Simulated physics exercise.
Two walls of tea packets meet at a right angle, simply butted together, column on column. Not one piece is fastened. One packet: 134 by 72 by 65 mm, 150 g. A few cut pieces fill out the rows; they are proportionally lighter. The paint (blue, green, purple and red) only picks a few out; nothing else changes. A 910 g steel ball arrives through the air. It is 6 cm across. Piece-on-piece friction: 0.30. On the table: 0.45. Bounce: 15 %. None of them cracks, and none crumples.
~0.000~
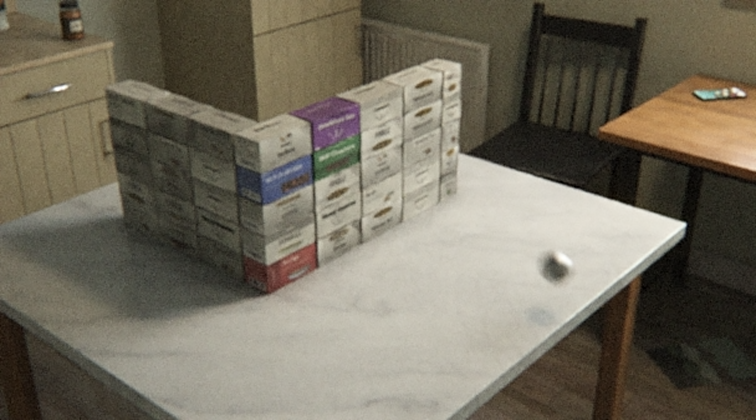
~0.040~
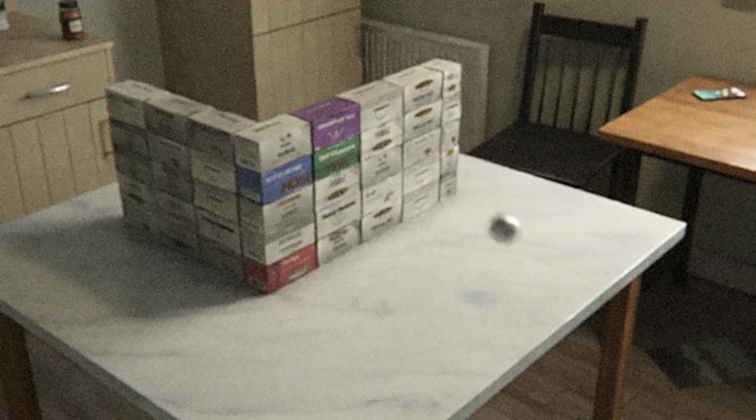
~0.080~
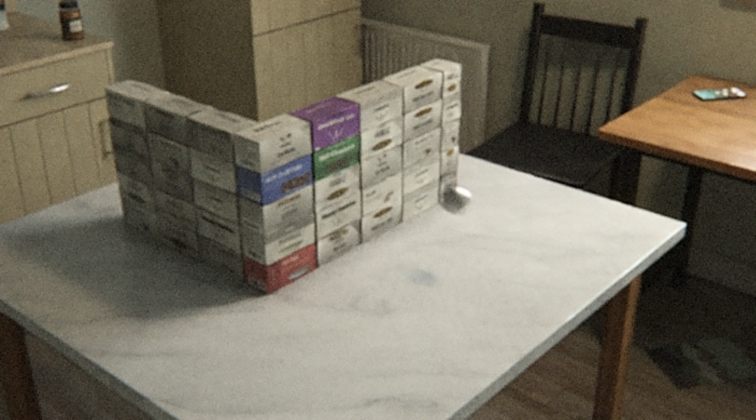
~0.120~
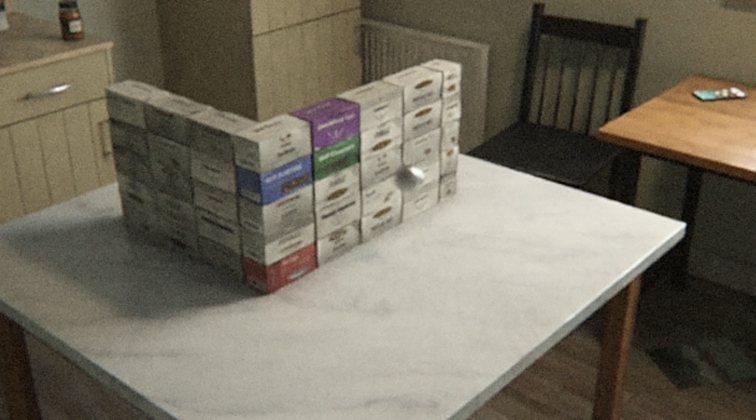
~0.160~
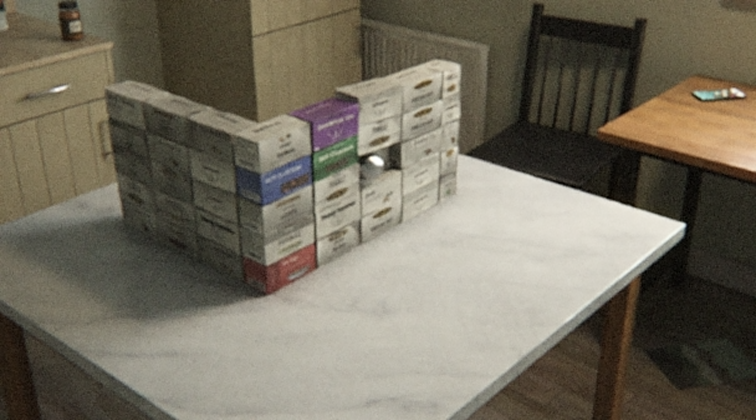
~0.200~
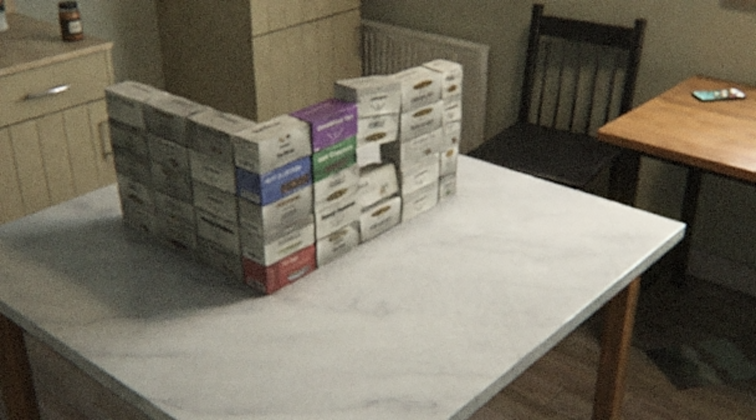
Two joined walls of small boxes stand as a flying ball punches through the right one.
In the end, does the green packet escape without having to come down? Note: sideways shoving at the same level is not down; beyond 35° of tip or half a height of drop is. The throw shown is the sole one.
Yes.
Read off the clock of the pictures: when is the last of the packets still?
Time: About 1.0 s.
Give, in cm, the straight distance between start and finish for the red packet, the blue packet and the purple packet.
I'd estimate red at 0 cm, blue at 0 cm and purple at 0 cm.
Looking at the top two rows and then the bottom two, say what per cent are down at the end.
That's 10% up top and 10% at the bottom.
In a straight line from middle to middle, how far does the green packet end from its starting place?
About 0 cm from where it started.
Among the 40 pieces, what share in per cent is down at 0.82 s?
10 per cent by then.
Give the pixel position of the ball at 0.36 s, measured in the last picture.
(228, 174) or so.
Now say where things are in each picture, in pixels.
In the first picture (each place is the centre of the face we see best), ball (556, 268) 42 cm from contact, 3.2 m/s; green packet (338, 158); purple packet (337, 127); red packet (293, 268); all as stacked.
The second picture shows ball (504, 229) 30 cm from contact, 3.1 m/s; green packet (338, 158).
The third picture shows ball (454, 199) 18 cm from contact, 3.0 m/s; green packet (338, 158).
The fourth picture shows ball (408, 178) 59 mm from contact, 3.0 m/s; green packet (338, 158).
The fifth picture shows ball (368, 167) after contact, 2.4 m/s; green packet (337, 158); 3 have shifted.
The sixth picture shows ball after contact, 2.2 m/s; green packet (336, 159); purple packet (337, 128); blue packet (288, 180); steepest lean 14°, the packet at (377, 186); 7 have shifted.
By 0.26 s, ball still moving; 2 of the 40 packets down; green packet unmoved.
By 0.36 s, ball still moving; 4 of the 40 packets down; green packet unmoved.
When it is over (1.1 s), ball rolling away; 4 of the 40 packets down; green packet unmoved; blue packet unmoved; purple packet unmoved. In pixels of the last frame, middles, green packet near (323, 155), blue packet near (274, 175).
